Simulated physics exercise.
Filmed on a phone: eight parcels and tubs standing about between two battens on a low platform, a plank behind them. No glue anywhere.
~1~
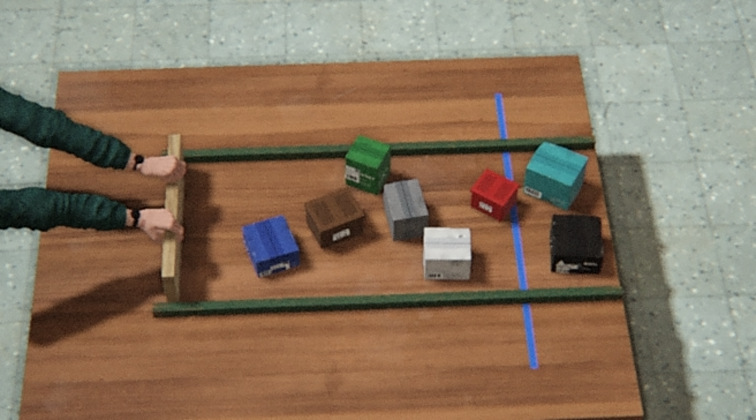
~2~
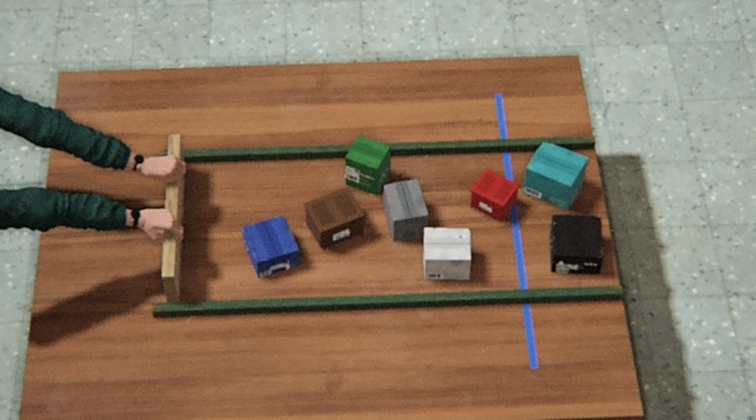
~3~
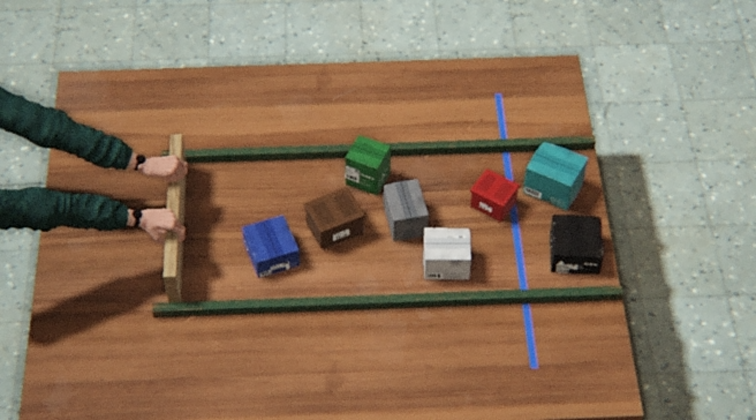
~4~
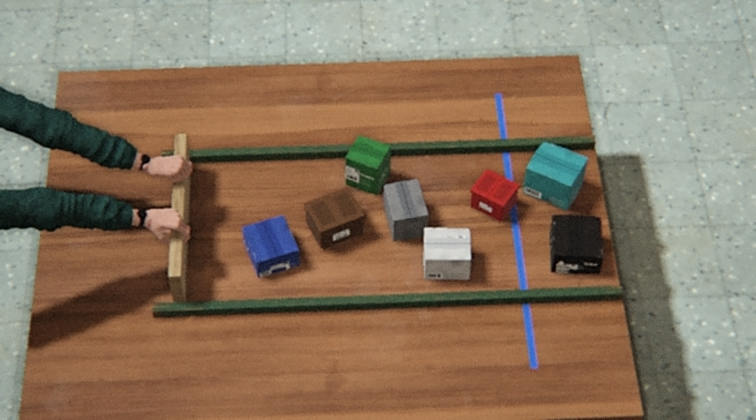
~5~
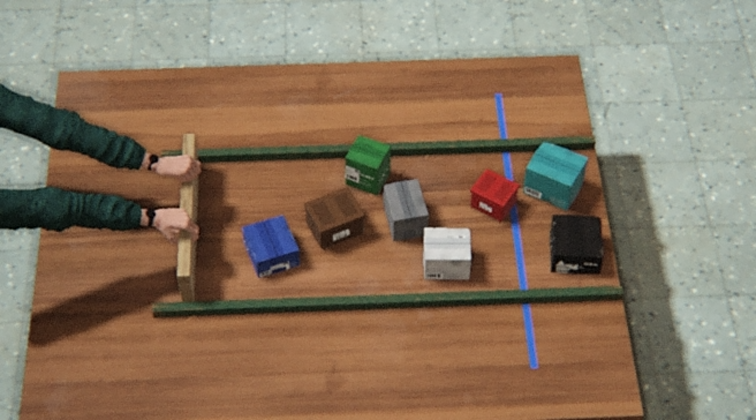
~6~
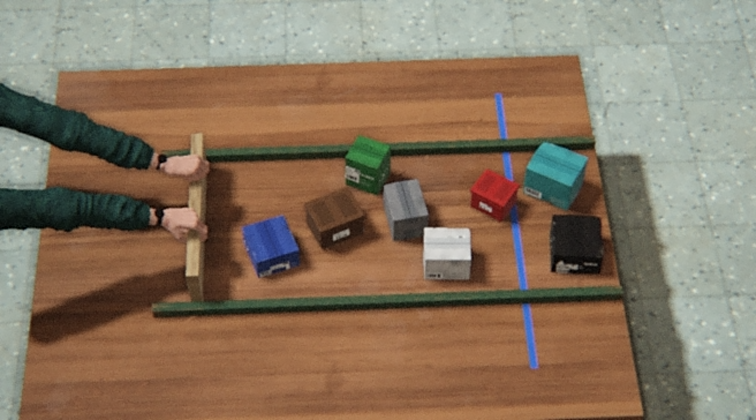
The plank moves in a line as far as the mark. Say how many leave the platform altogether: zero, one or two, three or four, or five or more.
Outcome: The number that fall off is one or two.
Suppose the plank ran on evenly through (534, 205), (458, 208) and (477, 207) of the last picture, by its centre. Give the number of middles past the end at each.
It would be 2, 0 and 0.
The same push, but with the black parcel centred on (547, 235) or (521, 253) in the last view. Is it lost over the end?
In that order, it tumbles off; tumbles off.
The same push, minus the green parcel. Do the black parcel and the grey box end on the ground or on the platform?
The black parcel falls; the grey box remains up.
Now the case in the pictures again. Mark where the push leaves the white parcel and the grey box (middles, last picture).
Near (588, 249) and (572, 203).
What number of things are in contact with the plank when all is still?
It touches 3.
Early on, none off yet; black parcel at rest near (576, 244); turquoise box at rest near (555, 175); red tote at rest near (494, 196).
Finally, the number that fall off is one or two; lost, red tote and black parcel.
